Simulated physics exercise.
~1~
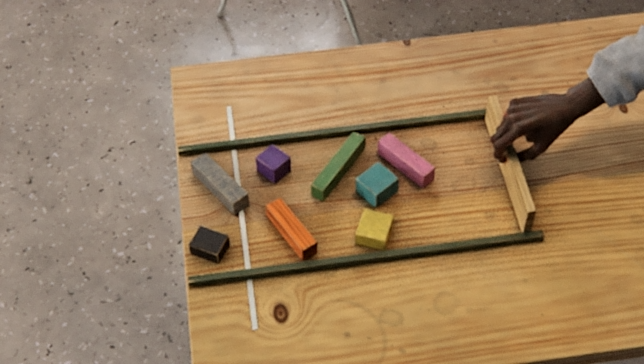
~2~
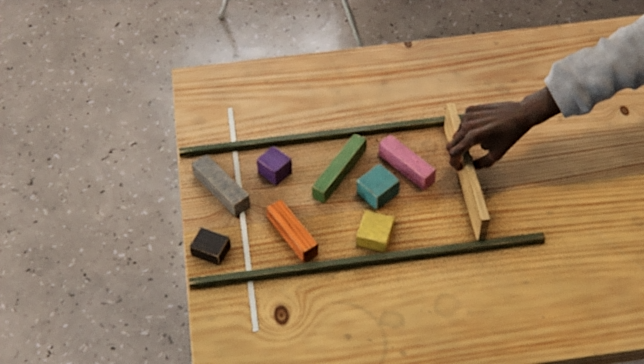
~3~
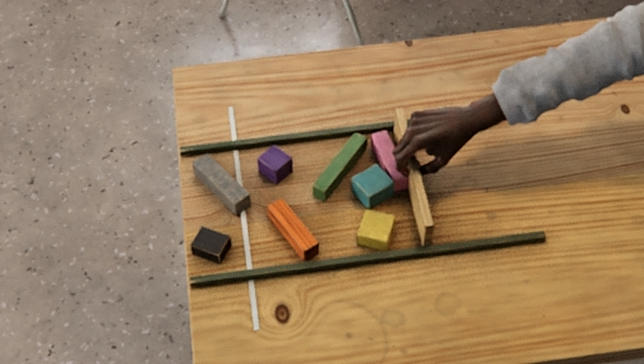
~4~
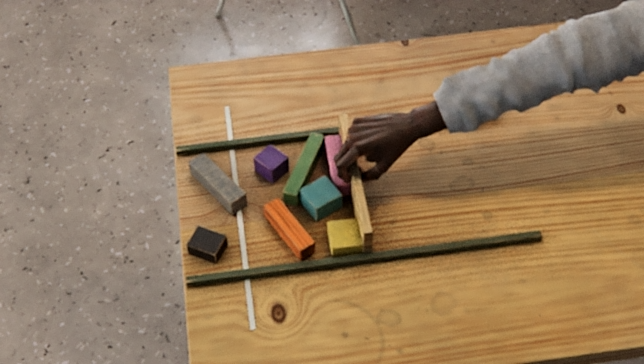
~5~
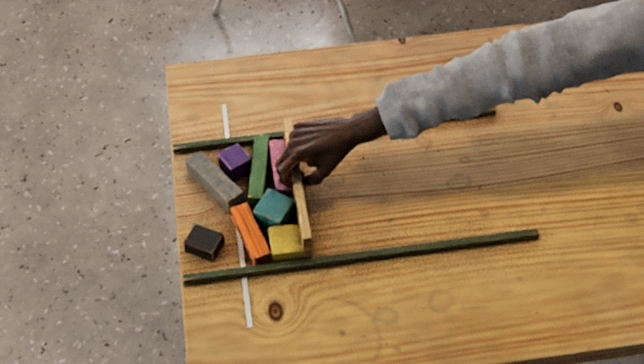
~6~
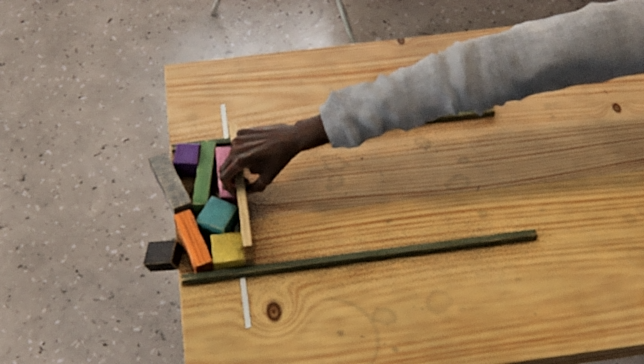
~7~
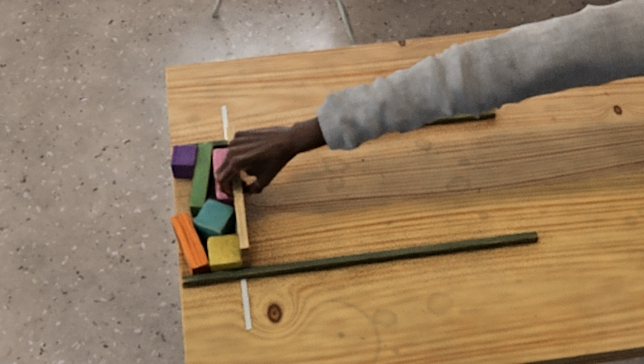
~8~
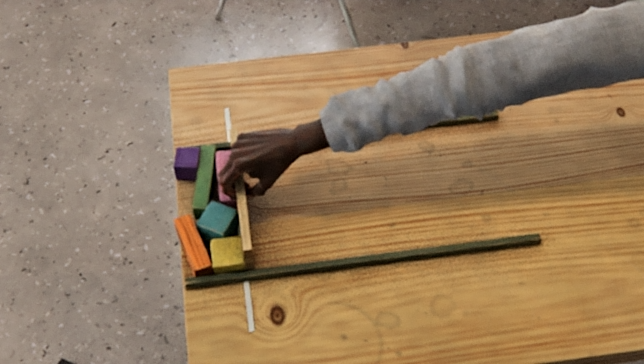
On a wooden table above a speckled grey floor, seen from above, eight coloured blocks and bars lie between two dark green rails, near a pale tape strip by the left edge. A hand in a grey sleeve slides an upright wooden board leftward from the right. The board gathers the pink bar and turquoise block, then presses them with the green, yellow, orange and purple pieces toward the edge. The grey bar and black block are shoved over the edge and drop off. The board stops at the tape, with six pieces still crowded on the table.
